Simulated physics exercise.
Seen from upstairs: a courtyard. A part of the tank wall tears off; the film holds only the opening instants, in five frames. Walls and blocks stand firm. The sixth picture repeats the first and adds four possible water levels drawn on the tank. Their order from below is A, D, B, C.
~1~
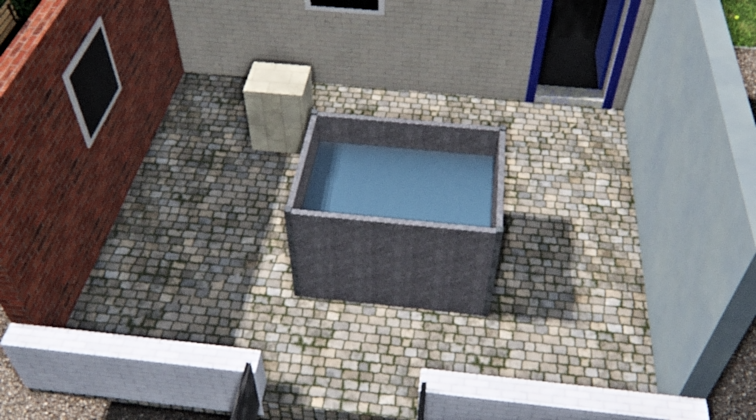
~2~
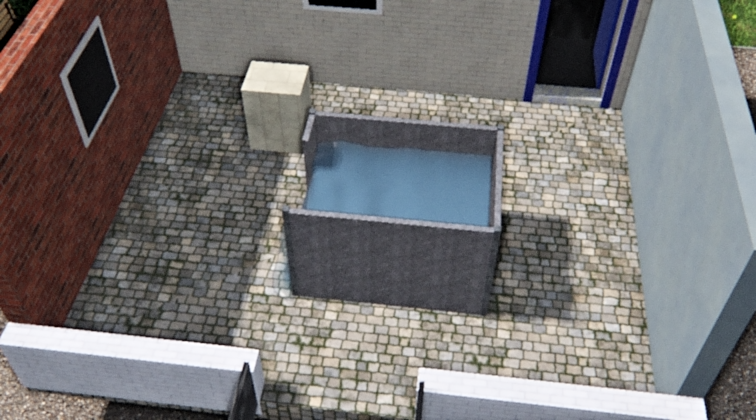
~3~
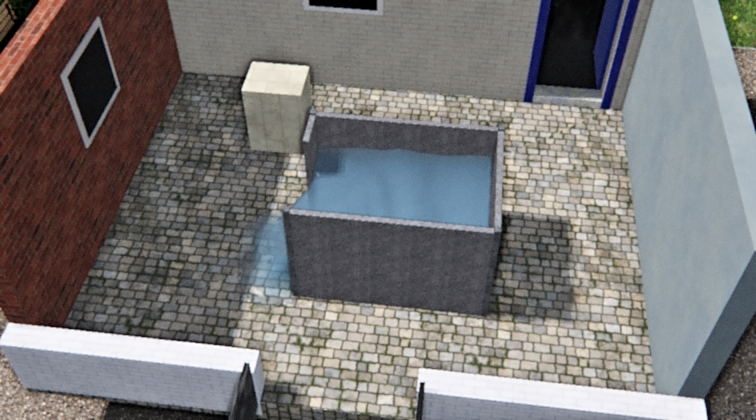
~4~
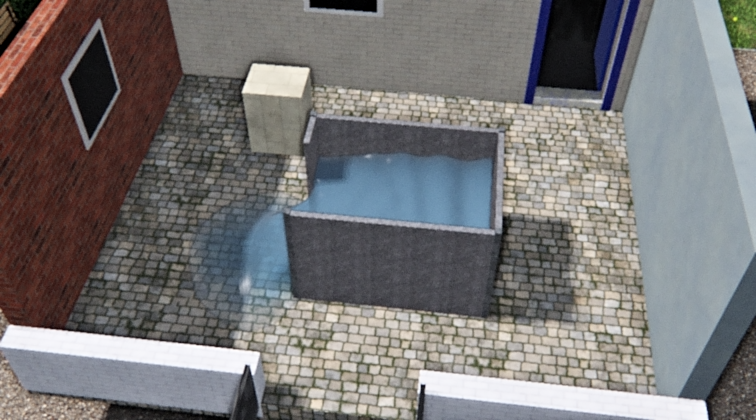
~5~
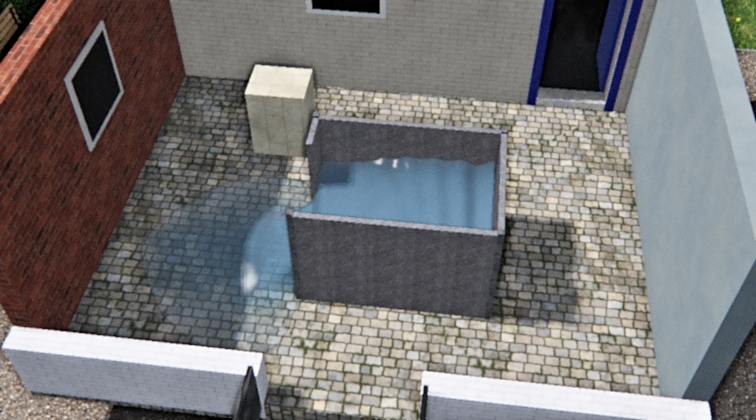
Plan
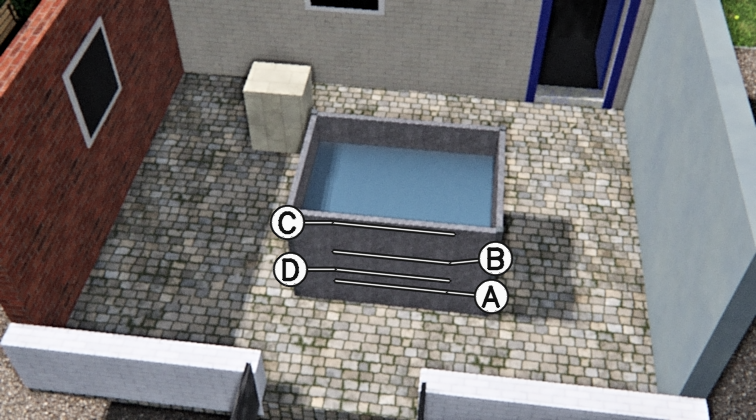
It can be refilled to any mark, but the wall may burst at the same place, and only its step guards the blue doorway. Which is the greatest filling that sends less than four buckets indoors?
It is B.
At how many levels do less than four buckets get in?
Three.
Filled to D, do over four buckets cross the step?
No, that is safe.
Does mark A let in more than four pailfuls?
No.
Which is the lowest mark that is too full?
That is mark C.
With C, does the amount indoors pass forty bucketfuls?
No.
On the marked copy, A at (391, 286); B at (391, 257); C at (392, 228); D at (391, 275); from the bottom up A, D, B, C.
With A, nothing gets over.
With B, a bucket or two gets in.
With C, about 14 bucketfuls get in.
With D, nothing gets over.
